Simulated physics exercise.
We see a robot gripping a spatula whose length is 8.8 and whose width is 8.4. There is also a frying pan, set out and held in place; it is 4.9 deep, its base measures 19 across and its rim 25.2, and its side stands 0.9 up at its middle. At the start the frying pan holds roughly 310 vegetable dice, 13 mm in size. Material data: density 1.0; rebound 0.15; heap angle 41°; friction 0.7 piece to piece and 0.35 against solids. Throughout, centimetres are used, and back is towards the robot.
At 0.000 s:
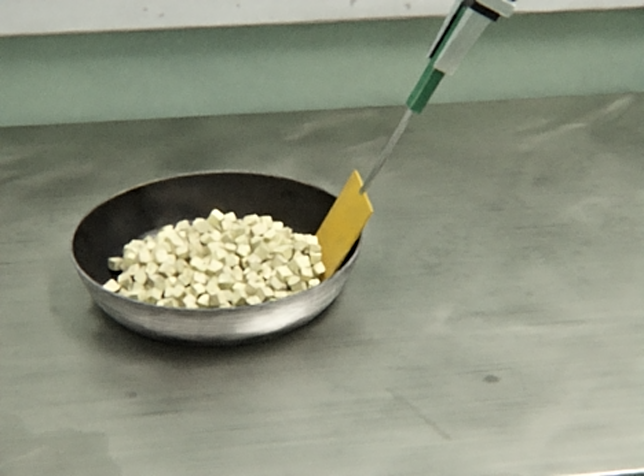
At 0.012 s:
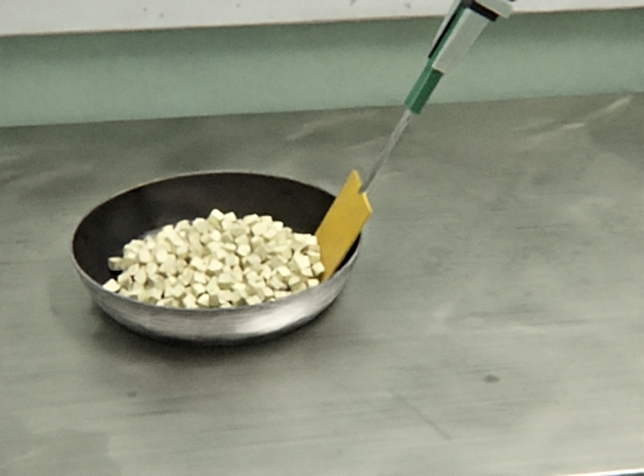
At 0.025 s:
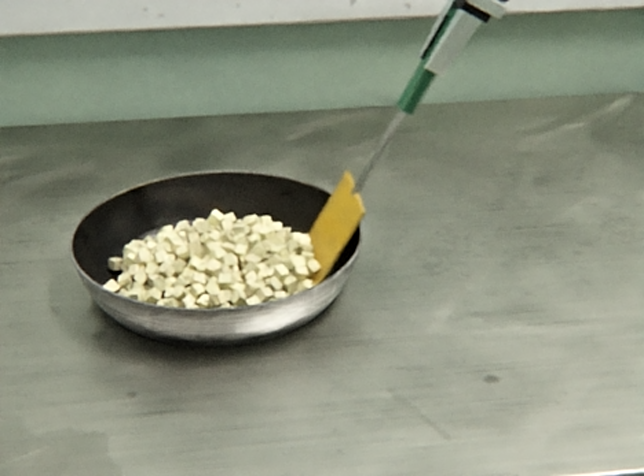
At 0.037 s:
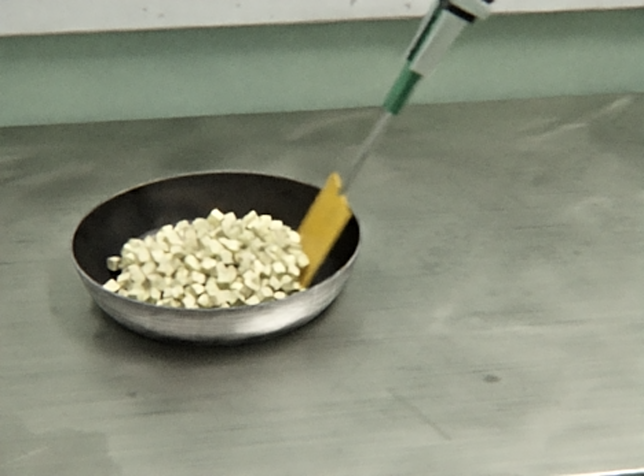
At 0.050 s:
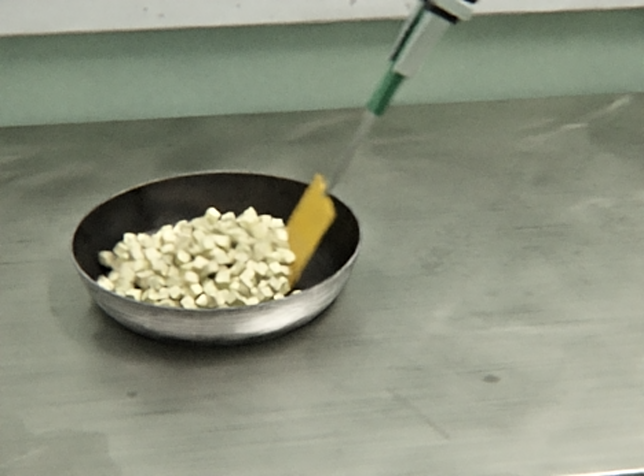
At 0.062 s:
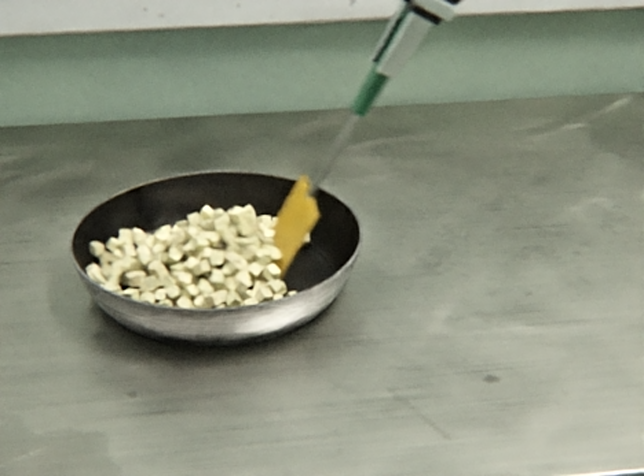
In the video, a yellow spatula on a green and white handle rests at the right side of a frying pan of pale vegetable dice, then moves left through the pan, pushing the heaped dice a short way leftward.
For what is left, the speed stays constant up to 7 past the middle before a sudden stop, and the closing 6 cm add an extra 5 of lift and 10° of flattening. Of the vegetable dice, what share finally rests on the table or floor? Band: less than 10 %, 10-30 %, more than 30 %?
10-30 %.
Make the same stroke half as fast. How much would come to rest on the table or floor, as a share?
It would be roughly 0 percent.
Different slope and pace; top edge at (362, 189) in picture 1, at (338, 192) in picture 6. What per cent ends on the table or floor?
0 per cent.
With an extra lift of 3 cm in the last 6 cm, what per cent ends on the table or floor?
Roughly 20 percent of it.
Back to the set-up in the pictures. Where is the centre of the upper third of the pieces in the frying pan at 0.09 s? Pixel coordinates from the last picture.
Roughly at (185, 250).
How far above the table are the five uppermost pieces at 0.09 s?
Around 6 cm above the table.
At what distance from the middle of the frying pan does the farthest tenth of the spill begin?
That's near 40 cm.
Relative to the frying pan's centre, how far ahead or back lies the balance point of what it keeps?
Roughly 4.5 centimetres ahead.
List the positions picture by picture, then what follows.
Spatula top edge at (364, 190), sloping 61°; upper third of the load around (229, 259), from x 115 to 320, top at y 220; 310 in the frying pan, in the first frame.
Spatula top edge at (362, 190), sloping 61°; upper third of the load around (229, 259), from x 115 to 320, top at y 220, in the second frame.
Spatula top edge at (355, 191), sloping 61°; upper third of the load around (229, 259), from x 115 to 320, top at y 220, in the third frame.
Spatula top edge at (342, 192), sloping 61°; upper third of the load around (227, 257), from x 115 to 320, top at y 220, in the fourth frame.
Spatula top edge at (326, 193), sloping 61°; upper third of the load around (223, 255), from x 105 to 320, top at y 215, in the fifth frame.
Spatula top edge at (310, 194), sloping 61°; upper third of the load around (213, 254), from x 95 to 320, top at y 215; 310 in the frying pan, in the sixth frame.
After 0.09 s, sloping 61°, highest piece 6 above the table; 310 in the frying pan.
After 0.12 s, sloping 58°, highest piece 8 above the table; 309 in the frying pan, 1 on the blade or in flight.
After 0.34 s, sloping 51°, highest piece 15 above the table; 254 in the frying pan, 33 on the table or floor, 23 on the blade or in flight.
After 1.39 s, sloping 51°, highest piece 6 above the table; 254 in the frying pan, 56 on the table or floor.
At rest, 254 in the frying pan, 56 on the table or floor. That is 18 % on the table or floor.
